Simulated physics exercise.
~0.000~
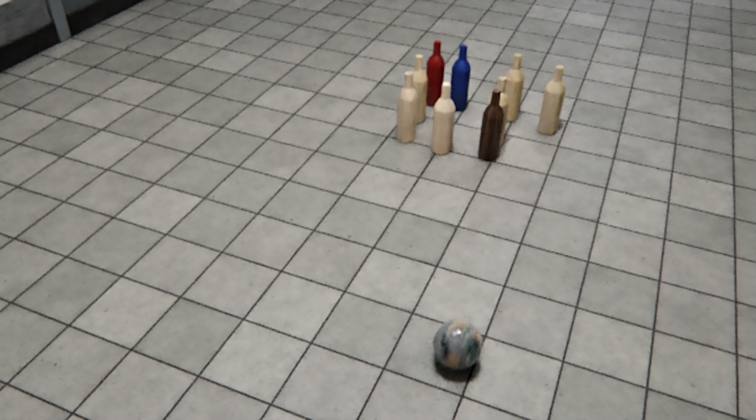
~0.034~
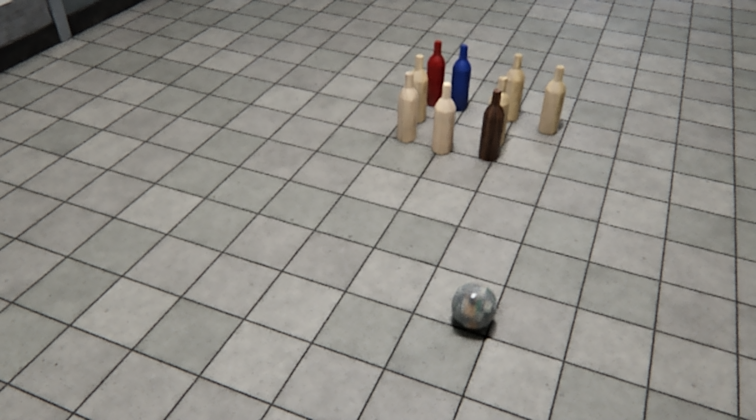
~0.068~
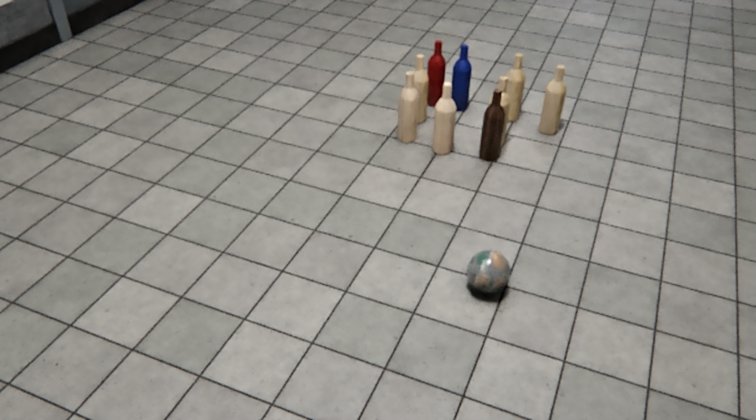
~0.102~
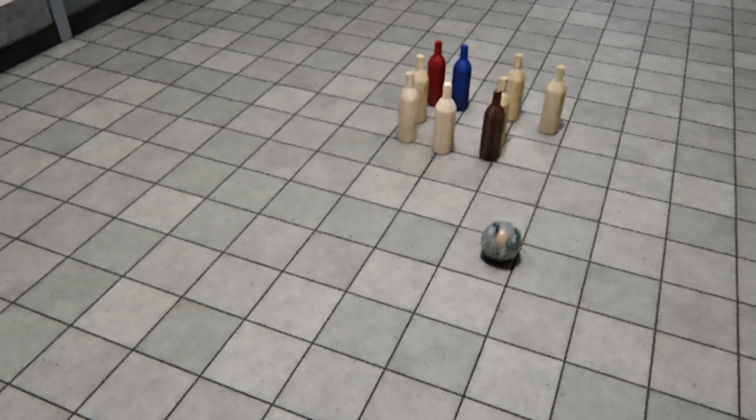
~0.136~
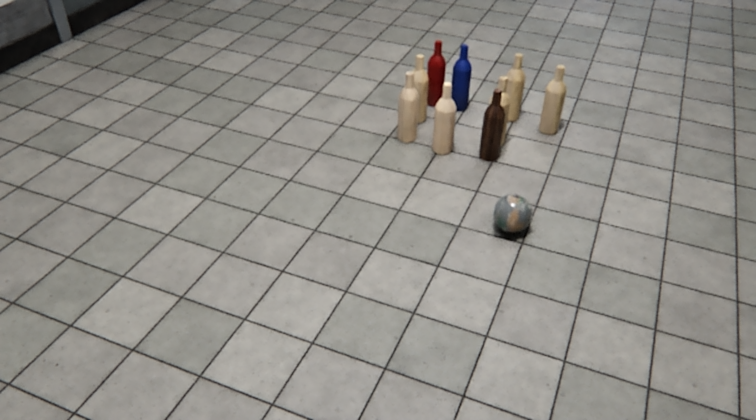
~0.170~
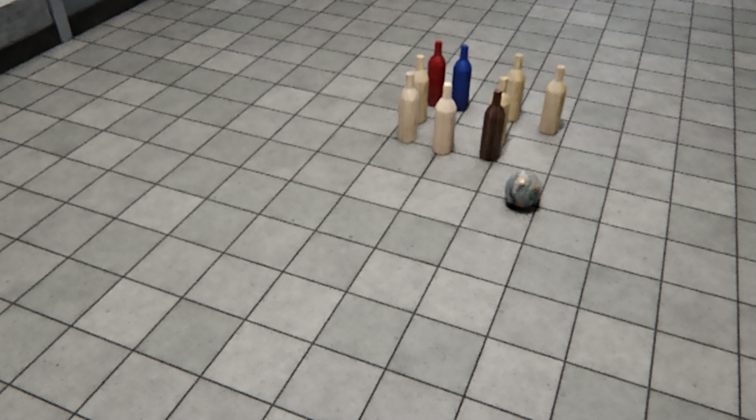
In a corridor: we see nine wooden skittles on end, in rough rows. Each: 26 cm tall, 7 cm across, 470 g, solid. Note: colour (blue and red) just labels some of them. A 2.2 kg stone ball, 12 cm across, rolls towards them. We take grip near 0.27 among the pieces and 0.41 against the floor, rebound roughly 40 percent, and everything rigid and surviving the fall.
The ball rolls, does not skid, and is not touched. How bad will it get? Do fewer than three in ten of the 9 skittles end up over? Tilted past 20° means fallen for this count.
Most likely a smaller share than three tenths goes down.
After 0.52 s, ball still moving; 1 of the 9 skittles over.
By the end (1.3 s), ball rolling away; 1 of the 9 skittles over; blue skittle unmoved; red skittle unmoved. That is 11 per cent. As the last picture would show them, middles, blue skittle near (462, 78), red skittle near (436, 73).
